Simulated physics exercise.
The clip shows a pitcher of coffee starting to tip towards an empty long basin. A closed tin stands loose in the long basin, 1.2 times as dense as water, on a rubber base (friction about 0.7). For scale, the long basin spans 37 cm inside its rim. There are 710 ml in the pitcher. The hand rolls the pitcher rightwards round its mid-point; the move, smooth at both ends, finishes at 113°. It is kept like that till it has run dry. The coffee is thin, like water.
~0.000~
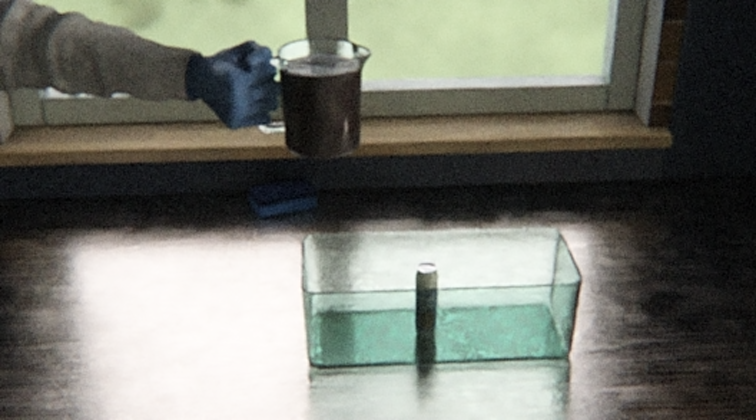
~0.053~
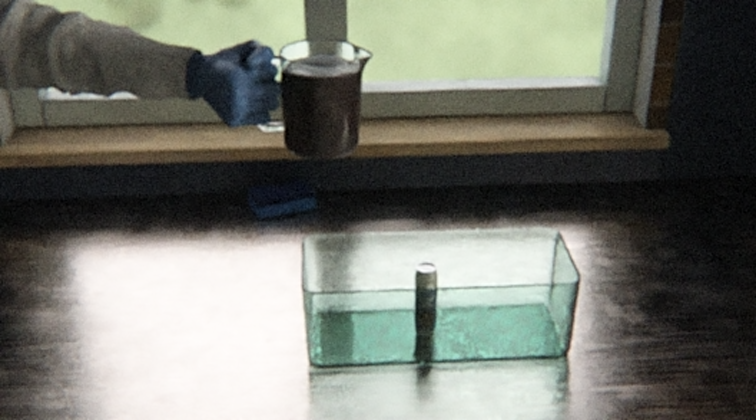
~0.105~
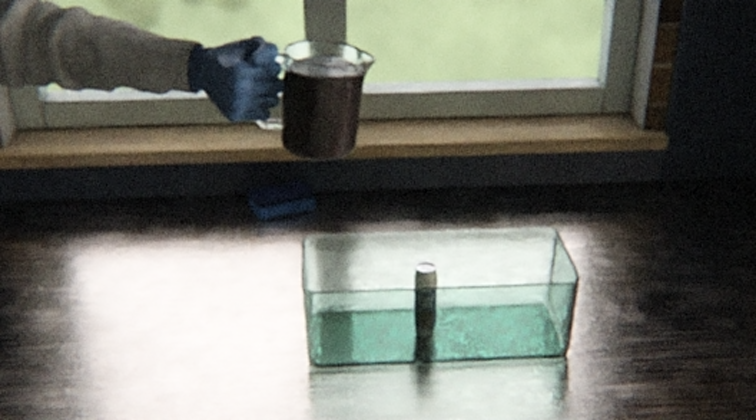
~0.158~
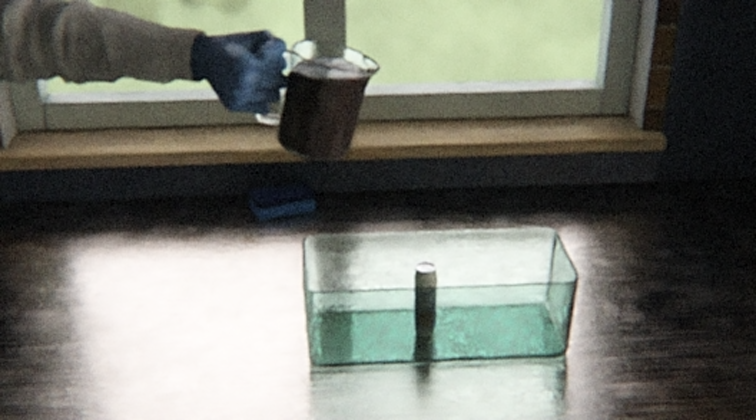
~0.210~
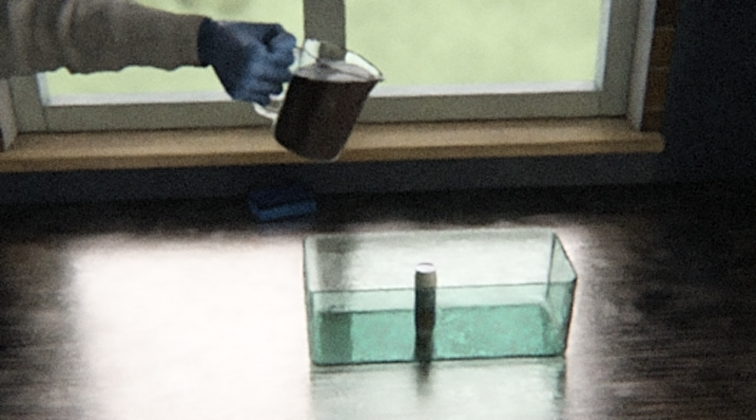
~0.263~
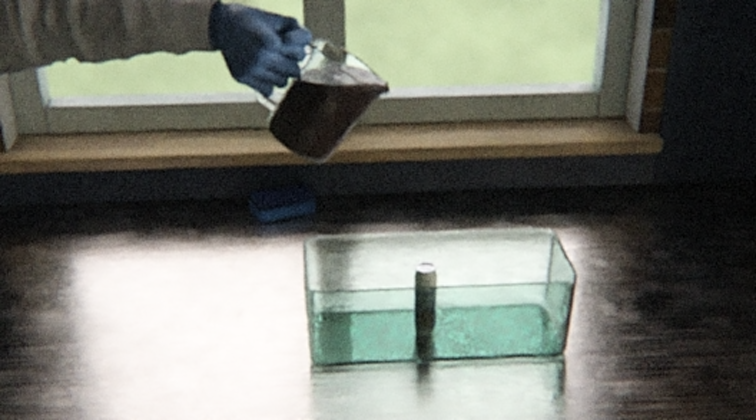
The clip opens on a blue-gloved hand holding a clear pitcher of dark coffee upright by a window, above and behind a green-tinted long basin with a small tin standing inside. The hand rolls the pitcher rightwards, slightly at first, then to a clear slant, the coffee shifting towards its lip while the tin stays still.
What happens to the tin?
The tin remains upright.
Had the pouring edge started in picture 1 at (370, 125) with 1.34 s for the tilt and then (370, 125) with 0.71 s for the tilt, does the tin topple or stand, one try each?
First it topples; then it goes over.
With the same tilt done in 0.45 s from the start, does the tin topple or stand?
The tin remains upright.
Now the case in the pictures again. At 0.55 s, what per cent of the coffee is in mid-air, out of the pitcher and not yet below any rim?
Near 36 in a hundred.
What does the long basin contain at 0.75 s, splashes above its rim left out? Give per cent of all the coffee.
Near 60 in a hundred.
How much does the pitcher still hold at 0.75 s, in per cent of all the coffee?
Some 10 per cent.
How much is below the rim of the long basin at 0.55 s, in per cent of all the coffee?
Some 8 per cent.
Then, 0.55 s in, the tilt is 99° and 57 per cent is still to pour; the tin stands where it began.
Then, 0.75 s in, the tilt is 113° and 11 per cent is still to pour; the tin stands where it began.
Then, 0.97 s in, the tilt is 113° and 0 per cent is still to pour; the tin stands where it began.
Then, 1.21 s in, the tilt is 113° and 0 per cent is still to pour; the tin stands where it began.
Finally, the tin stands where it began.
